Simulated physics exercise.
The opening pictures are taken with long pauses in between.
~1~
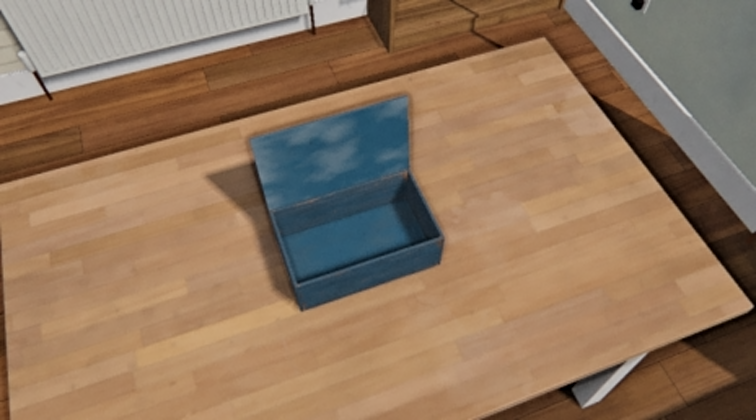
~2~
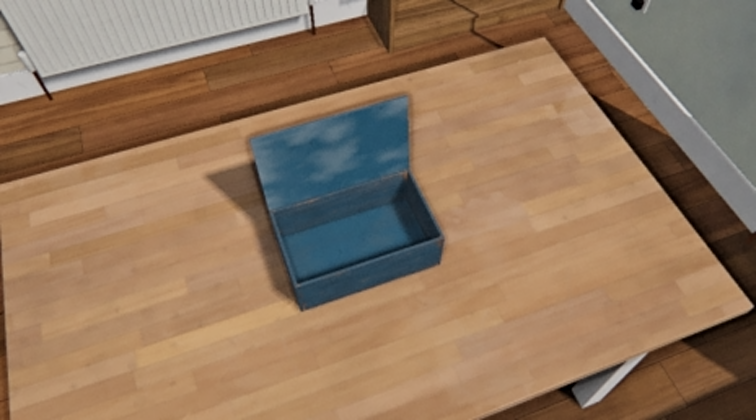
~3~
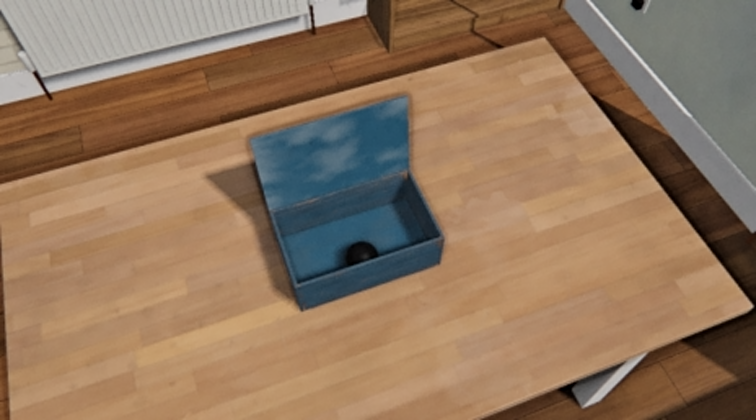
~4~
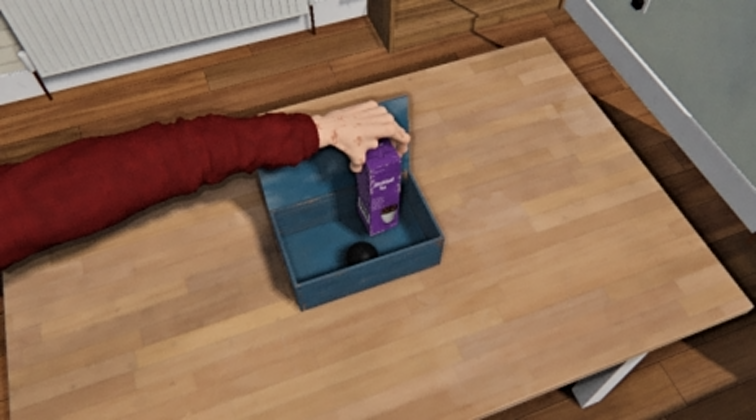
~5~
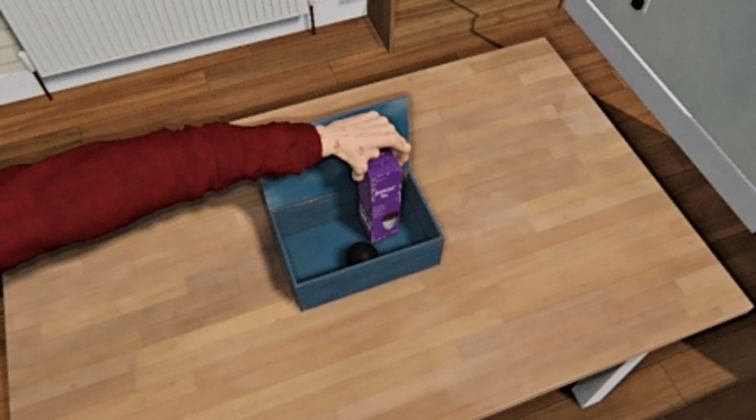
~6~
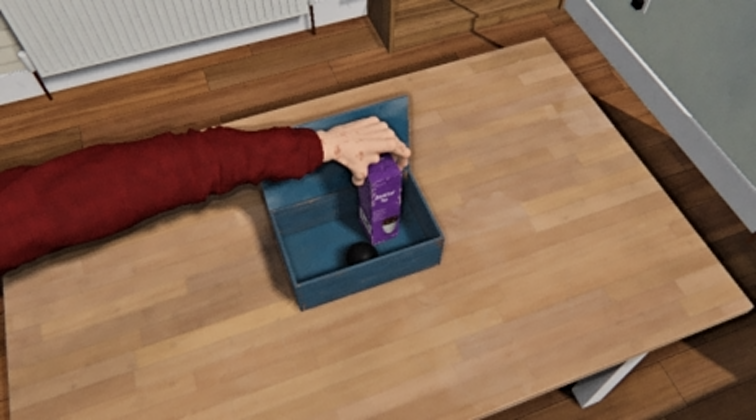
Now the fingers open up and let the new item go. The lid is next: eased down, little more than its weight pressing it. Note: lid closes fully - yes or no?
No.
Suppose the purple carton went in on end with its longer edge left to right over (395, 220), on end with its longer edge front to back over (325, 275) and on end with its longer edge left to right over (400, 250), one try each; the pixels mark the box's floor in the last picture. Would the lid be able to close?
With the first placement it remains raised; with the second it remains raised; with the third it remains raised.
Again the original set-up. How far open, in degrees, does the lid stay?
Some 25°.
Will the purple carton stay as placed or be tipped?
As it turns out, the purple carton changes its angle.
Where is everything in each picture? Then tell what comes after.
The last thing is not in view yet, in the first frame.
The last thing is not in view yet, in the second frame.
The last thing is not in view yet, in the third frame.
Still above its spot; purple carton (378, 187), in the fourth frame.
Still above its spot; purple carton (379, 195), in the fifth frame.
Put in, still held; purple carton (379, 199), in the sixth frame.
Then, 1.40 s past the last view, lid 76° above the rim.
Then, 2.10 s past the last view, lid 43° above the rim; purple carton rocked 33° from its first pose near (393, 225).
Then, 3.20 s past the last view, lid 25° above the rim; purple carton rocked 52° from its first pose near (395, 225).
Finally, lid 25° above the rim; down or leaning hard in the box, purple carton; black ball still in place. Final places as the last picture's camera would see them, purple carton near (394, 224).
